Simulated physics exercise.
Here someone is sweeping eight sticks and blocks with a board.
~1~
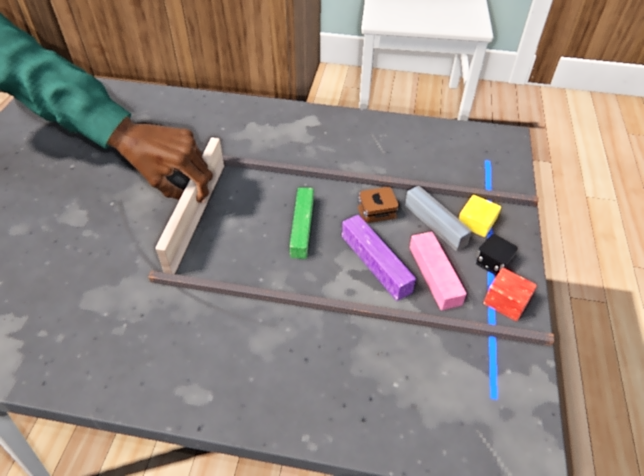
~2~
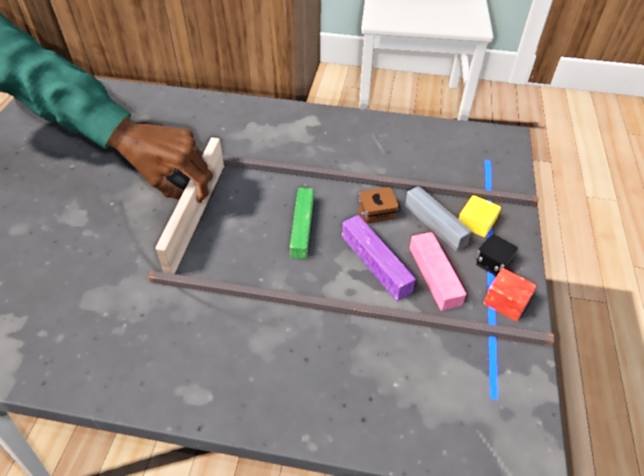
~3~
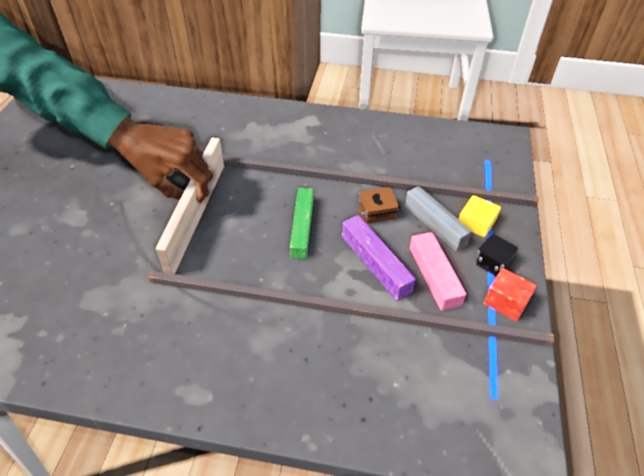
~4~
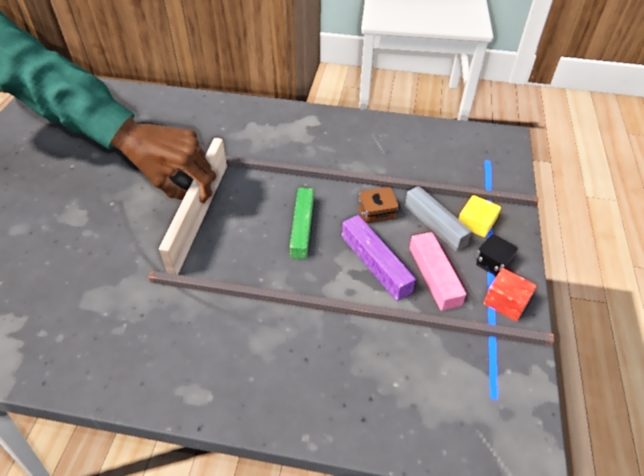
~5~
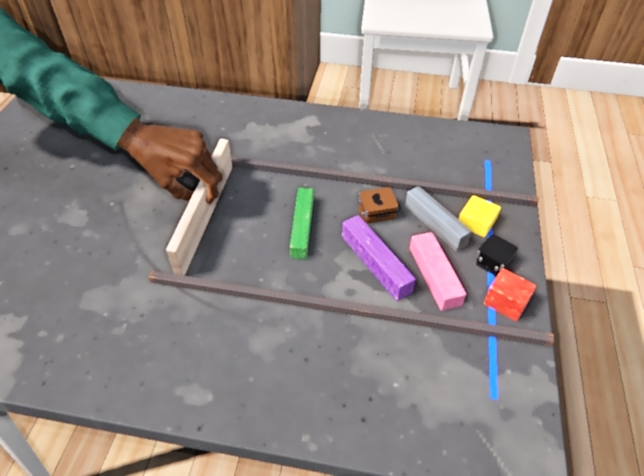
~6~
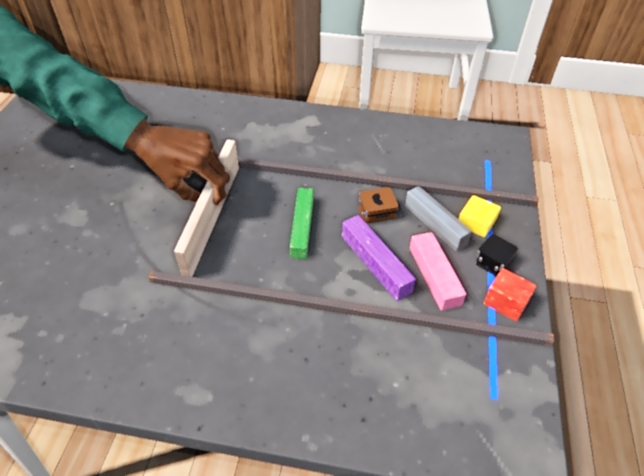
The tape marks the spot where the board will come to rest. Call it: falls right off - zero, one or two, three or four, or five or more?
Call: Three or four.
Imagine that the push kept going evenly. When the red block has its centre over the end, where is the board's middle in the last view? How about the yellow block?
The middle would be close to (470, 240) and then close to (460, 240).
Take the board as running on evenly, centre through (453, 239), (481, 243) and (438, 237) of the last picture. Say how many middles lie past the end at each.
That makes 0, 3, 0.
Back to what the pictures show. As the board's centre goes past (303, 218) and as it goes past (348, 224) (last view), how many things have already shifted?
It comes to 1 for the first spot, 3 for the other.
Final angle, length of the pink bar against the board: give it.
Near 0 degrees.
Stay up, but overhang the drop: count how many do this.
In total, 1 of them.
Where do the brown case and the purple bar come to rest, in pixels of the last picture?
Okay, so first (525, 229), and next (521, 280).
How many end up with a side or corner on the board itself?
Well, it touches 1.
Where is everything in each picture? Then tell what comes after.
Red block (510, 295); black case (496, 256); yellow block (479, 216); board (194, 202); tape (490, 258), in the first frame.
Black case (496, 256); purple bar (377, 257), in the second frame.
Yellow block (479, 216); brown case (378, 207), in the third frame.
Red block (510, 295); green bar (302, 222), in the fourth frame.
Black case (496, 256); grey stick (437, 218), in the fifth frame.
Red block (510, 295); black case (496, 256); yellow block (479, 216); board (211, 205); tape (490, 258), in the sixth frame.
Soon after, none off yet; red block at rest near (510, 295); black case at rest near (496, 256); yellow block at rest near (479, 216).
In the end, the number that fall off is three or four; gone, grey stick, yellow block, black case and red block.
